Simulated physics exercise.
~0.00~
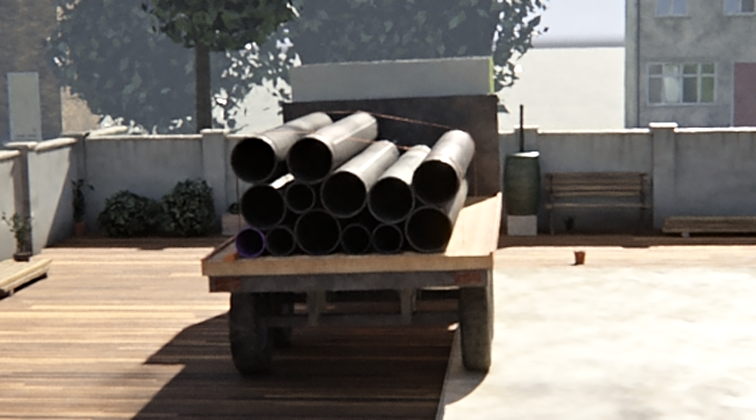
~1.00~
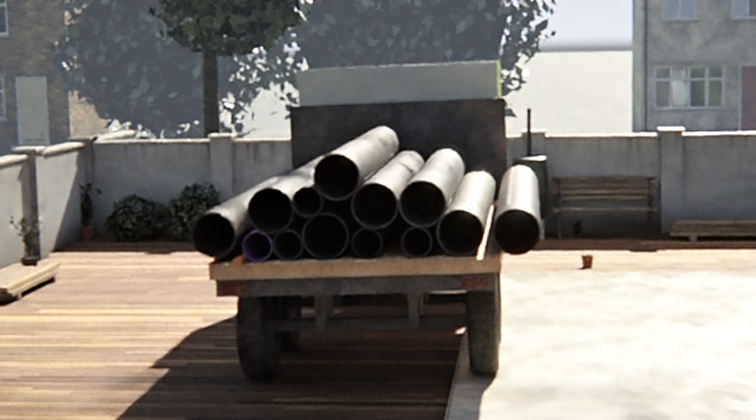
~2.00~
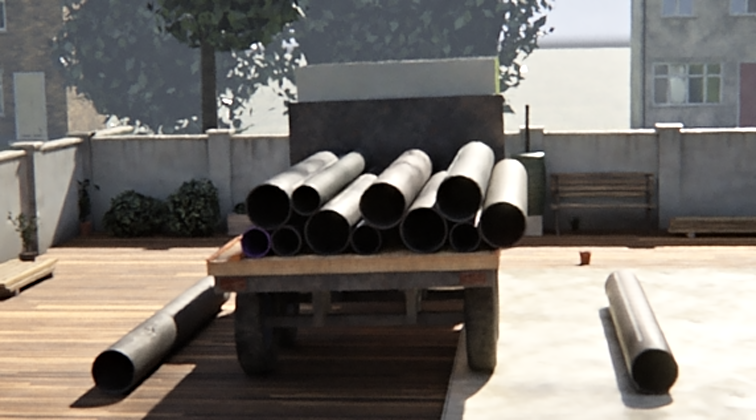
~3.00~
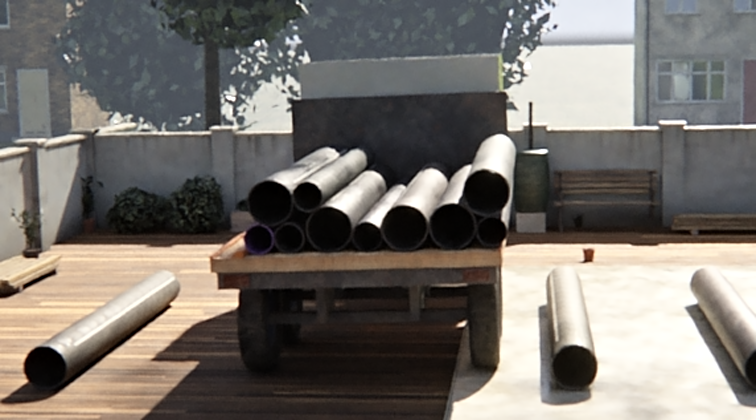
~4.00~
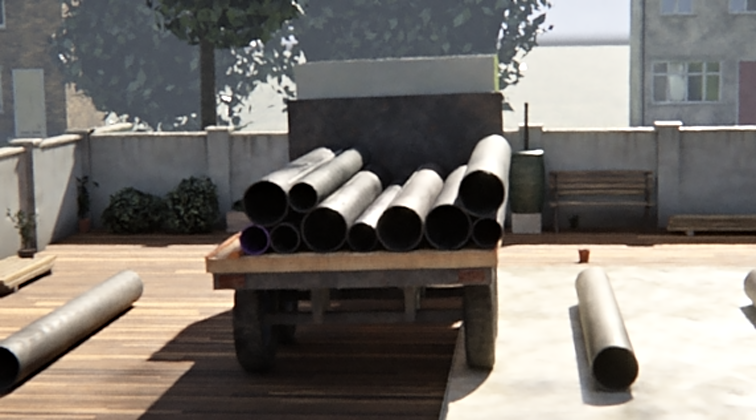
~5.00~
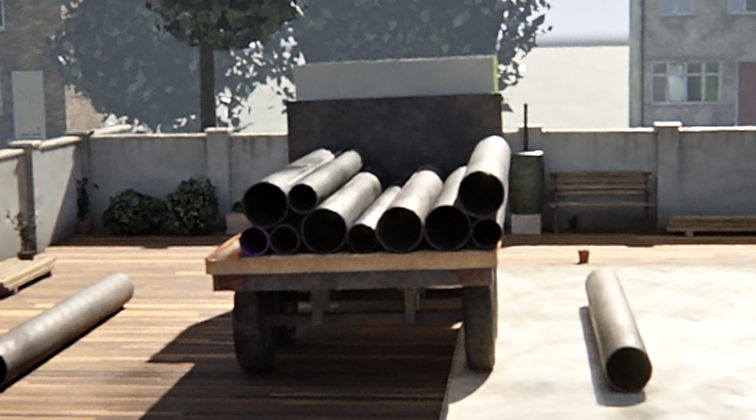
A flatbed lorry stands in a sunlit walled yard, seen from behind, with dark hollow pipes piled on its wooden deck and a purple-rimmed one at the lower left. Wooden decking lies on the left, pale paving on the right, and a bench and buildings beyond. The pile slumps and spreads outward over both edges. One pipe drops to the left and two to the right, rolling on the ground. The left one rolls away, while one on the right rolls out of view. The remaining pipes settle on the deck, the purple one still aboard.
